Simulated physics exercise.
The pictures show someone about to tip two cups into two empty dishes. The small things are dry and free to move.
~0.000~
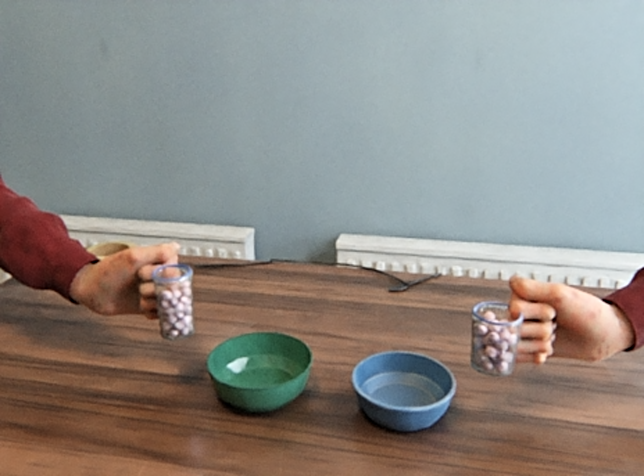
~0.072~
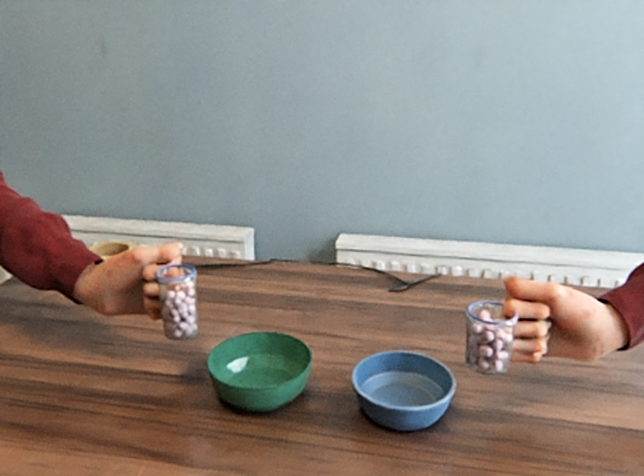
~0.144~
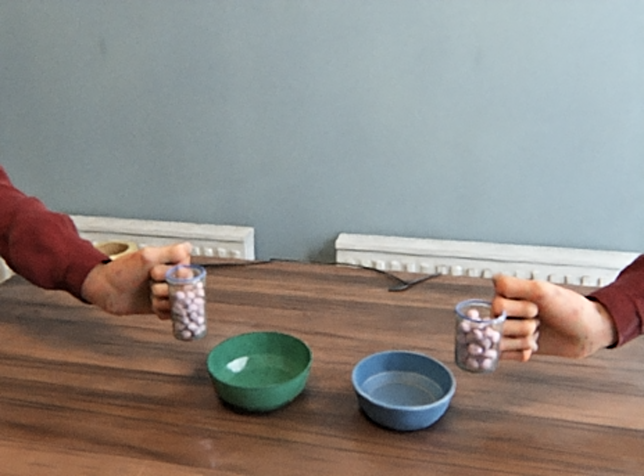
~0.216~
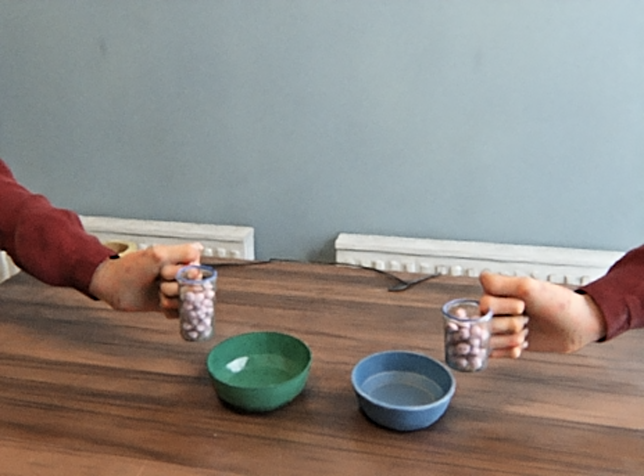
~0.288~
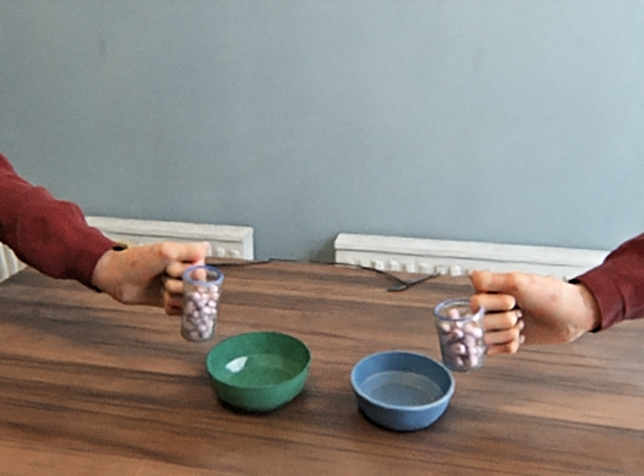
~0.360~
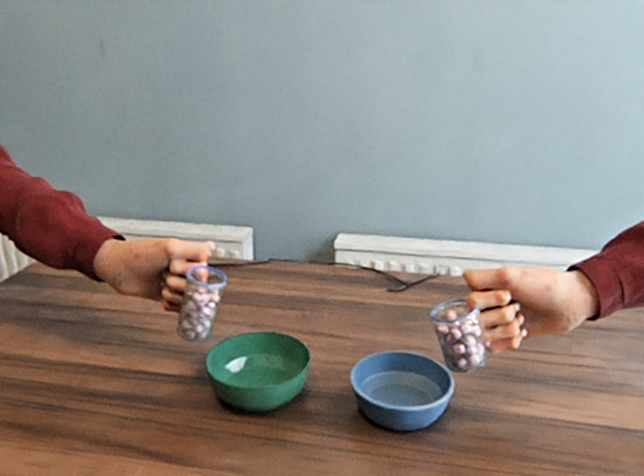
Above a wooden table, two hands move cups of sugar pearls inward and tilt them slightly.
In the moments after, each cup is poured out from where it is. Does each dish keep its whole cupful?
The left dish holds every piece; the right one holds every piece.
After 0.84 s, left, the whole lot still in the cup; right, the whole lot still in the cup.
After 1.25 s, left, all but a few still in the cup, only a few in the dish, only a few in the air; right, the bulk still in the cup, near a quarter in the dish, a little in the air.
After 1.61 s, left, the whole lot in the dish; right, the whole lot in the dish.
In the end (2.5 s), left, the whole lot in the dish, none at all outside the dish; right, the whole lot in the dish, none at all outside the dish.
